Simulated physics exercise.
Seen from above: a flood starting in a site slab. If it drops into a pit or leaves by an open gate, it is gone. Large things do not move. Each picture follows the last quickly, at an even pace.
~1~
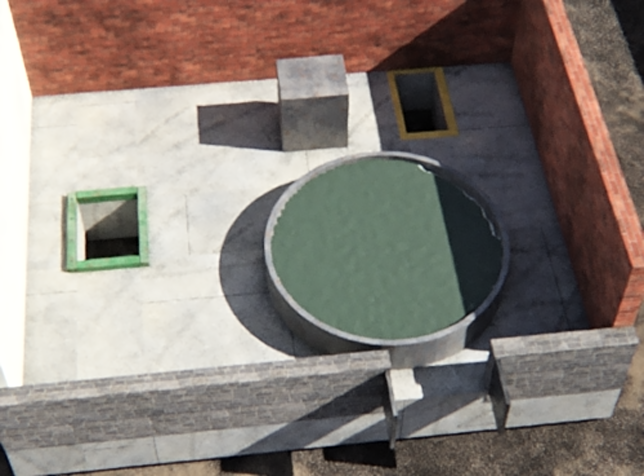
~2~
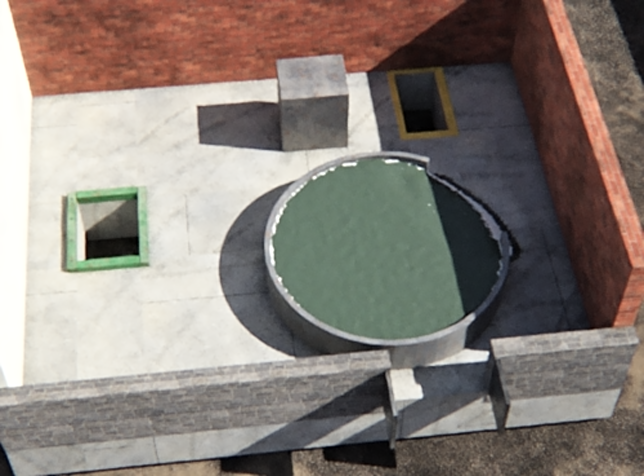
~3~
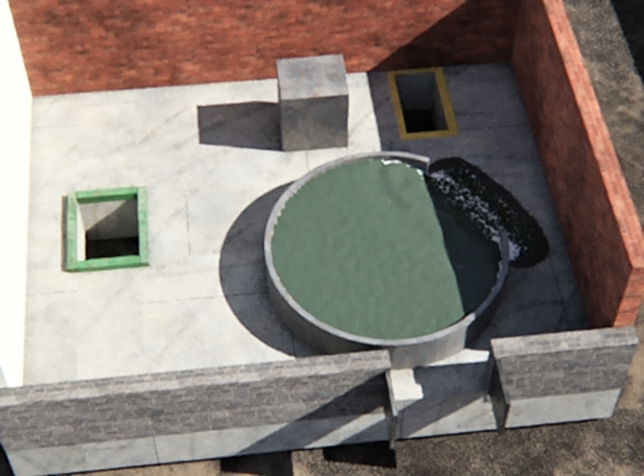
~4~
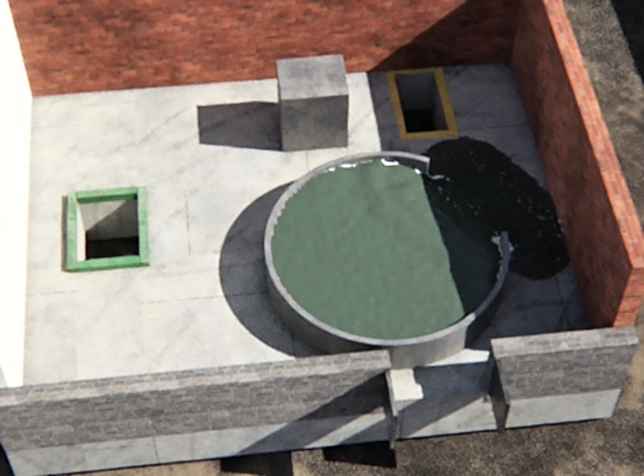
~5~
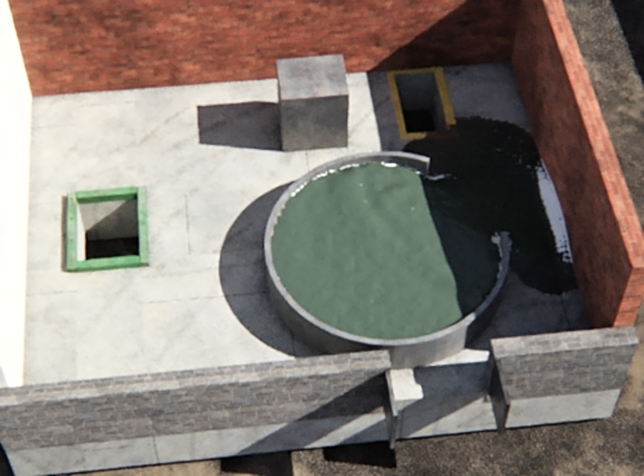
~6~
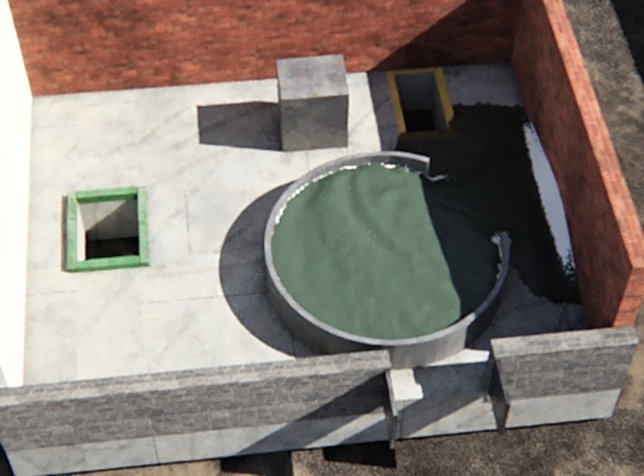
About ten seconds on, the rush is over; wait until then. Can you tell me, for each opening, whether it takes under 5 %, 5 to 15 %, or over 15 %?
Result: Gate: Five per cent up to fifteen, green pit: Smaller than five per cent, yellow pit: Greater than fifteen per cent.
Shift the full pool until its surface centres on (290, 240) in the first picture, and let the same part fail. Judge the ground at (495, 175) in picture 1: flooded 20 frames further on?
Outcome noted: Waterlogged.
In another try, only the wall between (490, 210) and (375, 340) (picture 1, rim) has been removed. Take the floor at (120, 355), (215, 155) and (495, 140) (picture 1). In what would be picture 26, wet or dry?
The first would be still unwetted, the second still unwetted and the third drenched.
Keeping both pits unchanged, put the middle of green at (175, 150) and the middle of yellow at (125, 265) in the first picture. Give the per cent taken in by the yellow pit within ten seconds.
Result - yellow pit: 6 %.
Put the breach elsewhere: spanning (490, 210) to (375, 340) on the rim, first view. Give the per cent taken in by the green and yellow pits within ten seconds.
Green takes 0 in a hundred, yellow takes 20 in a hundred.
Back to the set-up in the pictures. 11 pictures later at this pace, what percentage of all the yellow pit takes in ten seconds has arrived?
Share at that point: Close to 5 in a hundred.
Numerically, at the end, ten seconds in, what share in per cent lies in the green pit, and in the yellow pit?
0 in a hundred, then 50 in a hundred.
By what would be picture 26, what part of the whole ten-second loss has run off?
About 25 per cent.
A moment on, water covers 15 % of the floor; the gate 0 %, the green pit 0 %, the yellow pit 0 %.
Next, water covers 25 % of the floor; the gate 0 %, the green pit 0 %, the yellow pit 2 %.
Then, water covers 25 % of the floor; the gate 0 %, the green pit 0 %, the yellow pit 14 %.
Later, water covers 25 % of the floor; the gate 4 %, the green pit 0 %, the yellow pit 34 %.
In the end, water covers 25 % of the floor; the gate 8 %, the green pit 0 %, the yellow pit 51 %.
